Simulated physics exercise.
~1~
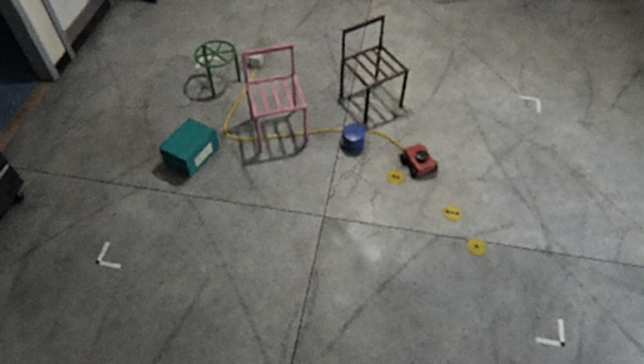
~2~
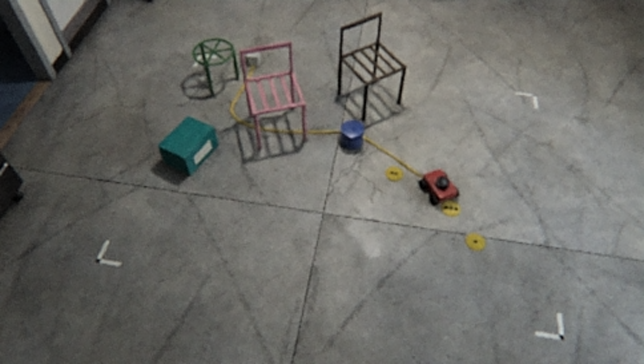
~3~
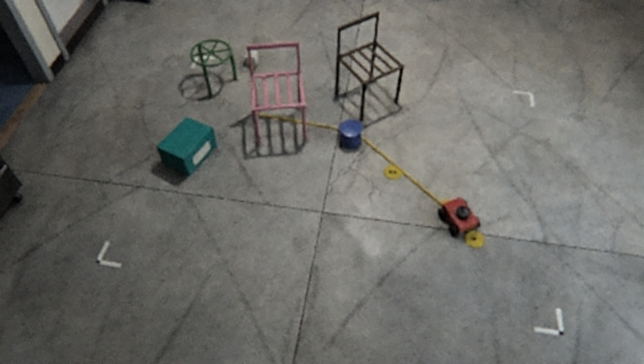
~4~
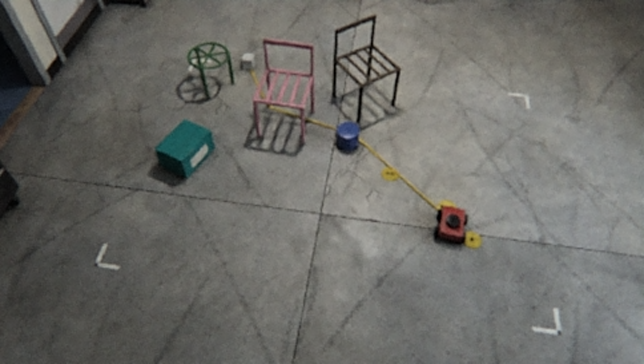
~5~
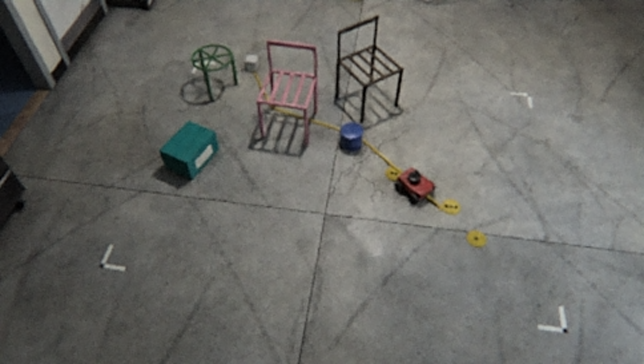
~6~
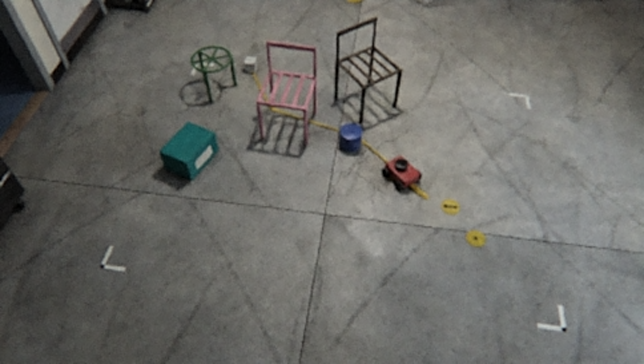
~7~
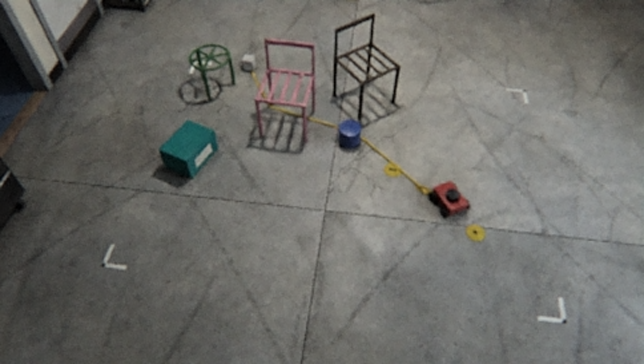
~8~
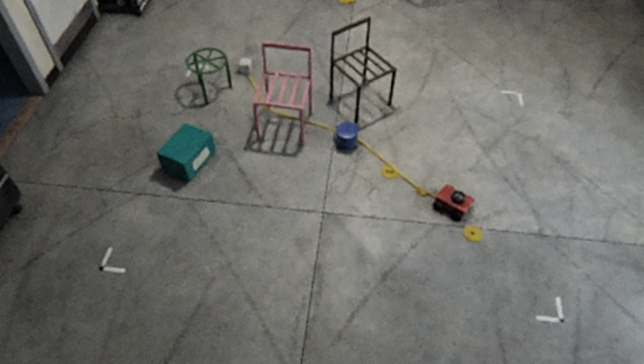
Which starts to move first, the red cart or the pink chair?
The red cart starts to move first, and the pink chair shifts only later, once the cart has driven down and to the right.
